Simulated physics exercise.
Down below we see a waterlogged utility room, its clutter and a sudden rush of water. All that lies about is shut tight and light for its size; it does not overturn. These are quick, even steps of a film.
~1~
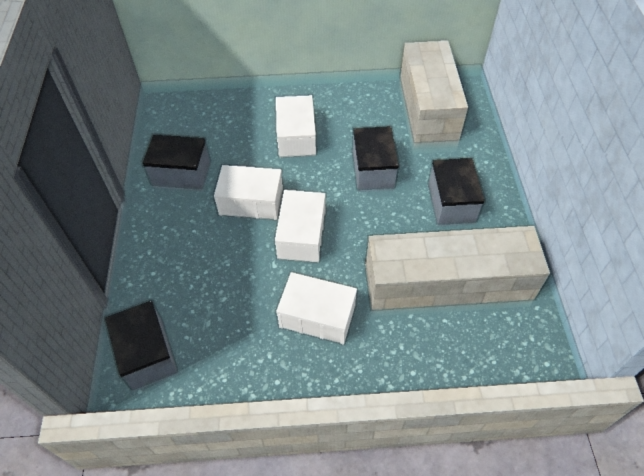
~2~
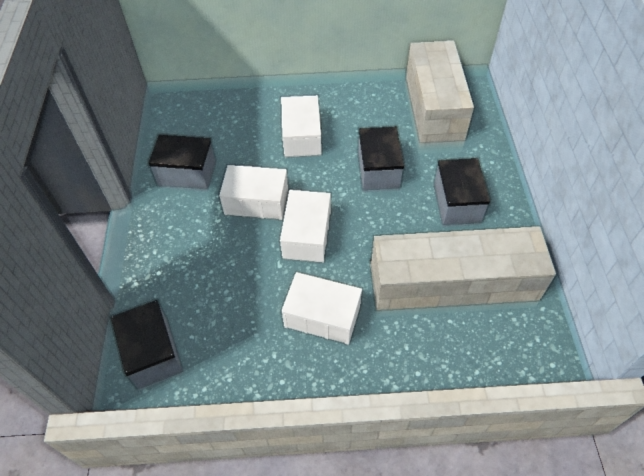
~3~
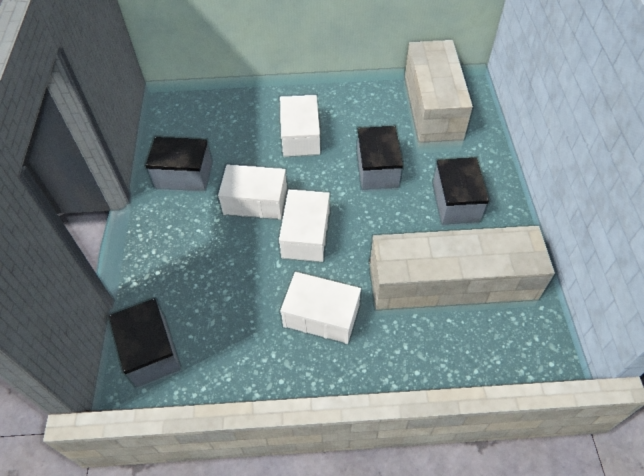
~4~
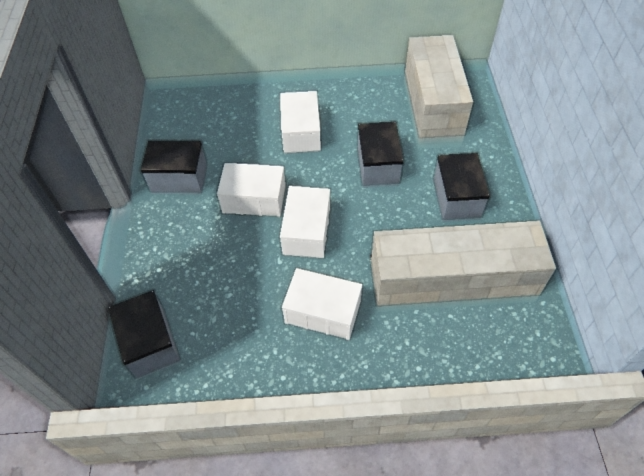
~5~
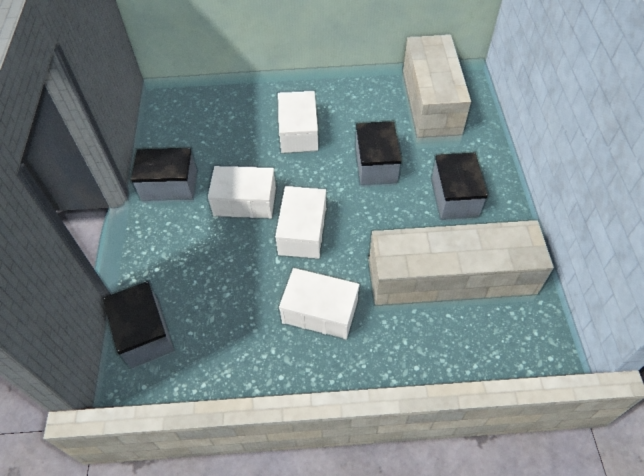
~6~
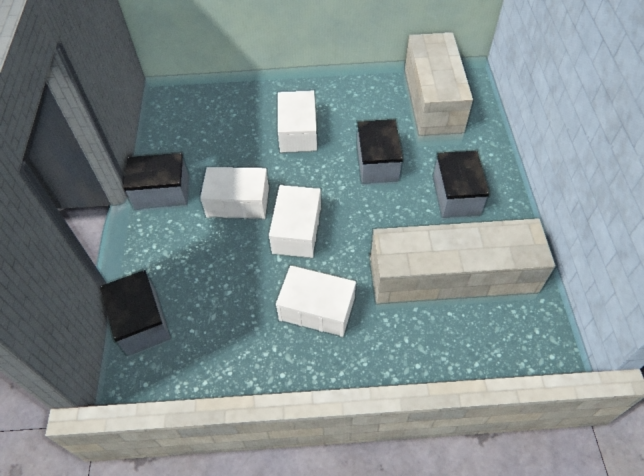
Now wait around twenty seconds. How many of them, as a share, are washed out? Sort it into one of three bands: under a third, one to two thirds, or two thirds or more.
It falls in the top band, two thirds or more.
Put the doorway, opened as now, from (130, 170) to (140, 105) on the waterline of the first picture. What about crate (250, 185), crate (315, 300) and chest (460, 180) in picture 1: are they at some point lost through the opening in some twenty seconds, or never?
Taking them one after another, flushed away, then held back, then held back.
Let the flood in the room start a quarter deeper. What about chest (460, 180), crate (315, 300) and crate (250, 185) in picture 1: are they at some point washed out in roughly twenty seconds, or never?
Held back, escapes, escapes.
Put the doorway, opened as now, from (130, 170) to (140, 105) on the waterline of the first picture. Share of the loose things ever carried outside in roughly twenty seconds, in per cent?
It works out at 50 percent.
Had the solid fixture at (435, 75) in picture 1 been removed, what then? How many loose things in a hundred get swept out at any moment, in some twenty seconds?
Roughly 90 per cent.
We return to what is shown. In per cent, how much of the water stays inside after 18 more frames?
It comes to about 72 parts in a hundred.
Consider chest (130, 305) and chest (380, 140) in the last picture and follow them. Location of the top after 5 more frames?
Look around pixels (111, 257) and (355, 147).
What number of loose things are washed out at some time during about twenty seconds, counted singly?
6 in all.
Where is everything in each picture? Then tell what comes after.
The first frame shows a chest at (174, 150) floats; a chest at (136, 336) floats; 0 of 8 have shifted.
The second frame shows a chest at (180, 150) floats; a chest at (142, 335), afloat; 0 of 8 have shifted.
The third frame shows a chest at (177, 152) floats; a chest at (140, 334) floats; 0 of 8 have shifted.
The fourth frame shows a chest at (171, 155) floats, close to its start; a chest at (139, 325), afloat, close to its start; 2 of 8 have shifted.
The fifth frame shows a chest at (161, 163) floats, close to its start; a chest at (133, 315), afloat, close to its start; 3 of 8 have shifted.
The sixth frame shows a chest at (153, 170), afloat, a stride from its start; a chest at (130, 303) floats, close to its start; 5 of 8 have shifted.
A moment on, 1 of 8 are out; 7 afloat.
Next, 3 of 8 are out; 5 afloat.
Later, 6 of 8 are out; 2 afloat.
In the end, 6 of 8 are out; 2 afloat.
